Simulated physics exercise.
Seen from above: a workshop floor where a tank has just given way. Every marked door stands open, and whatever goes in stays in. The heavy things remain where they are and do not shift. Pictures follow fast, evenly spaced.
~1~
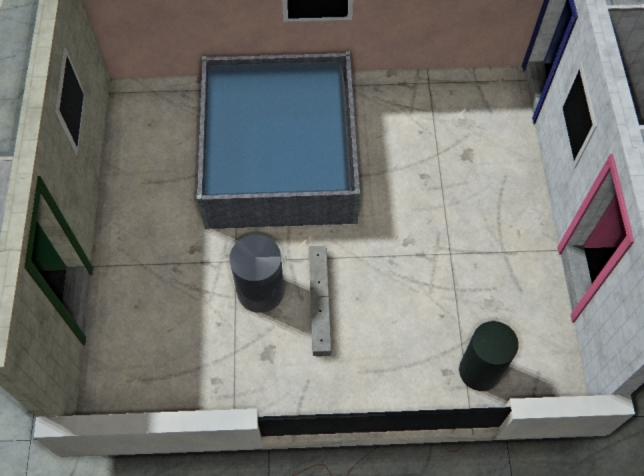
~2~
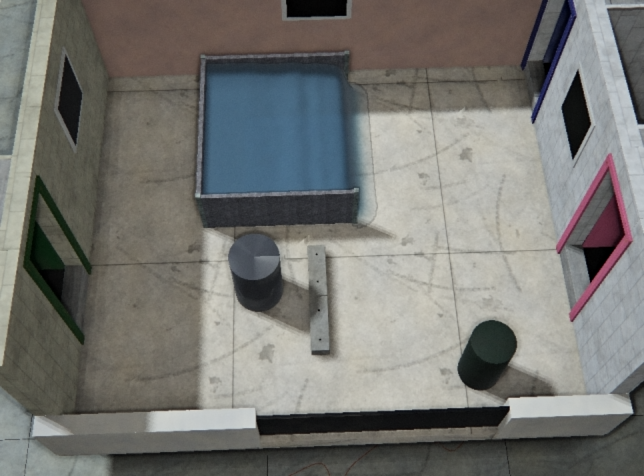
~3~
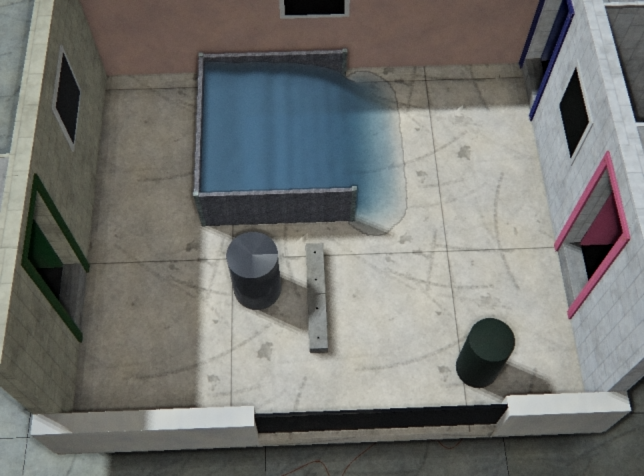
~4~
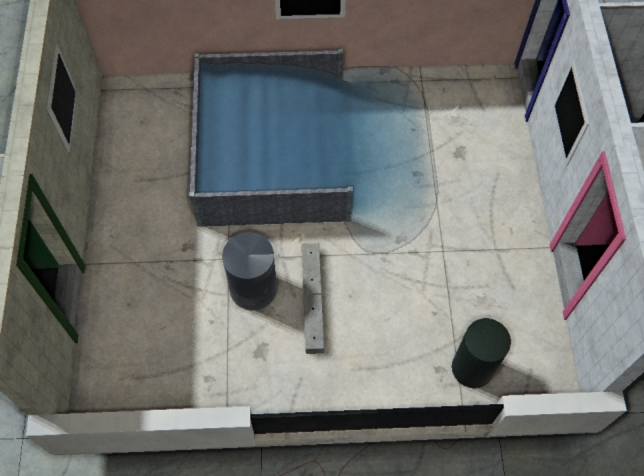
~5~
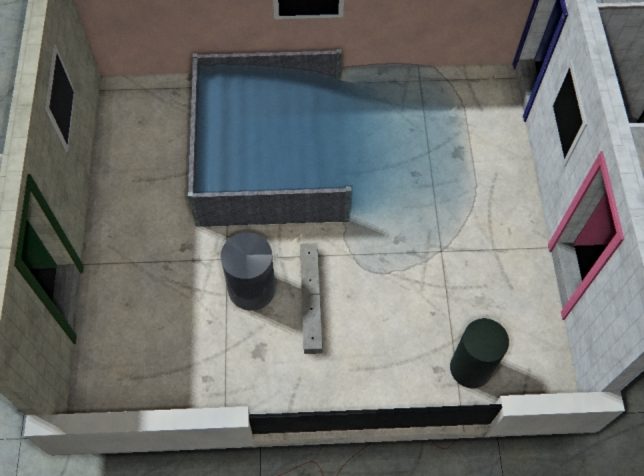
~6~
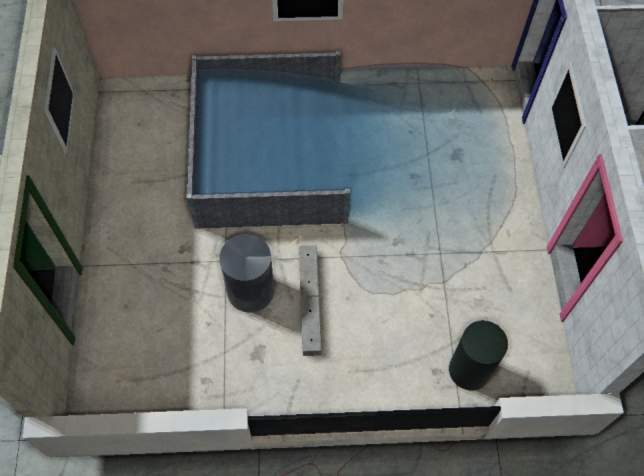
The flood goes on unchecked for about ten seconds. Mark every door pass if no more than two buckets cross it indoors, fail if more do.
Marks: Blue door fail, pink door pass, green door pass.
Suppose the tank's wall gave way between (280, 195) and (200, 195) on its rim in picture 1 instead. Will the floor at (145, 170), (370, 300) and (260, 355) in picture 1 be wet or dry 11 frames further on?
In the order given: Untouched, swamped and swamped.
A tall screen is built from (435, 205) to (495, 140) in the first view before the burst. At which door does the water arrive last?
I'd name the door marked green.
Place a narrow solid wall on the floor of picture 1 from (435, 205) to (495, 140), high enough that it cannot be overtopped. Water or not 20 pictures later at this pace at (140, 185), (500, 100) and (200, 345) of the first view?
Listed order: Spared, swamped, spared.
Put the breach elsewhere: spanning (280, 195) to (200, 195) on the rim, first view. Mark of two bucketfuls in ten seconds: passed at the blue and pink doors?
Blue door: Below, pink door: Below.
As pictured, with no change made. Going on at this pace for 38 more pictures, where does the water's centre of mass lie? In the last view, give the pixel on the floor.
Centre: Close to (366, 241).
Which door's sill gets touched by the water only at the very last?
That would be the green-painted one.
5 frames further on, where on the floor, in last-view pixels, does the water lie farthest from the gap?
(556, 306).
A moment on, water covers 35 % of the floor; the blue door under two buckets in, the pink door wet at the sill, nothing in, the green door not reached.
Next, water covers 40 % of the floor; the blue door far over two buckets in, the pink door wet at the sill, nothing in, the green door not reached.
Then, water covers 50 % of the floor; the blue door far over two buckets in, the pink door wet at the sill, nothing in, the green door not reached.
Later, water covers 80 % of the floor; the blue door far over two buckets in, the pink door wet at the sill, nothing in, the green door wet at the sill, nothing in.
In the end, water covers 95 % of the floor; the blue door far over two buckets in, the pink door wet at the sill, nothing in, the green door wet at the sill, nothing in.
